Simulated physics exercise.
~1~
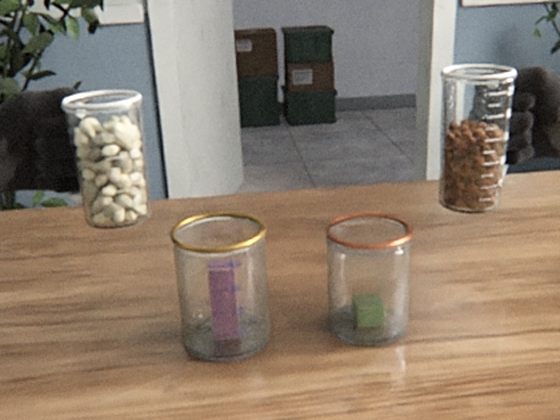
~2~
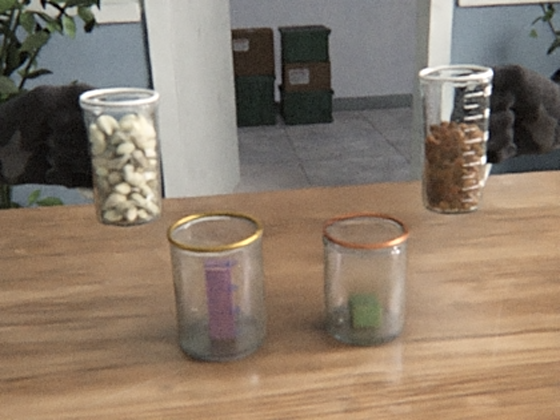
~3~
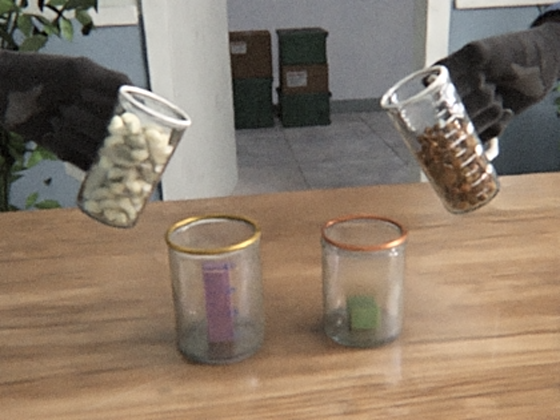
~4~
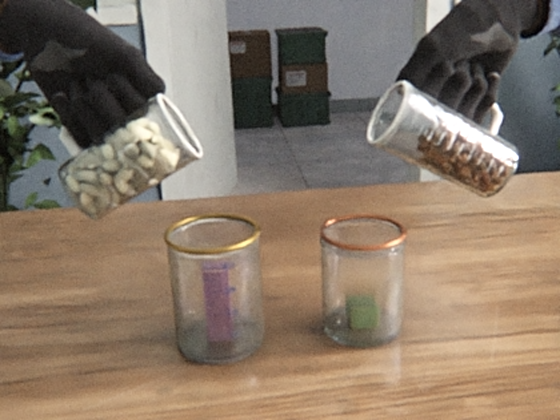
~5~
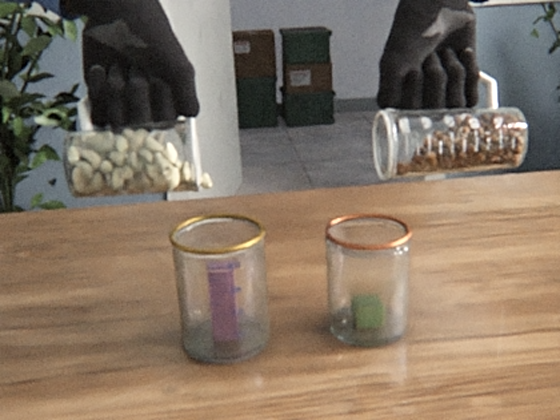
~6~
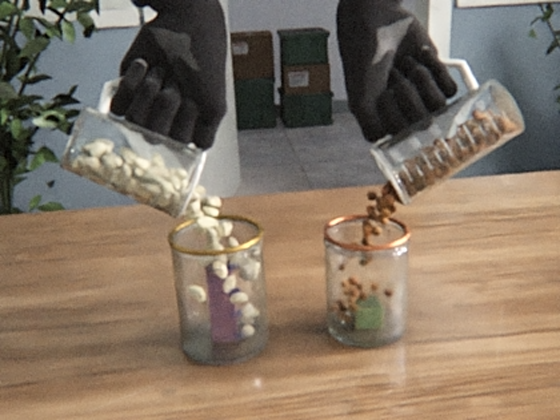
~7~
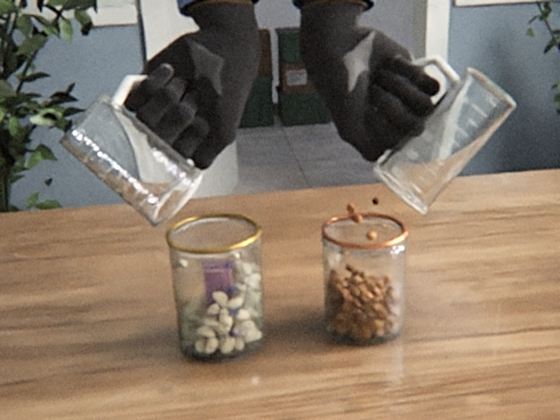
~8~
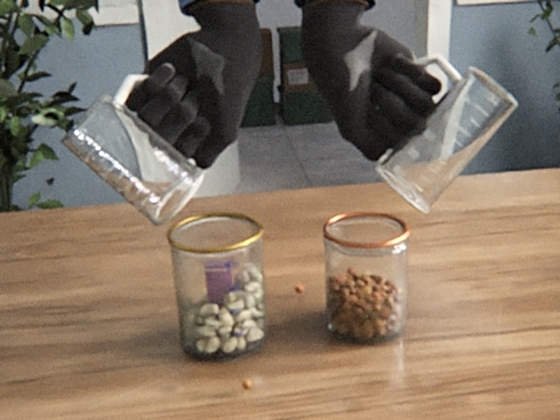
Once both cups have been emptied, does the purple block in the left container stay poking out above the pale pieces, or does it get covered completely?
The purple block stays poking out, with its top still above the pale pieces, while the green block on the right disappears under the brown ones.
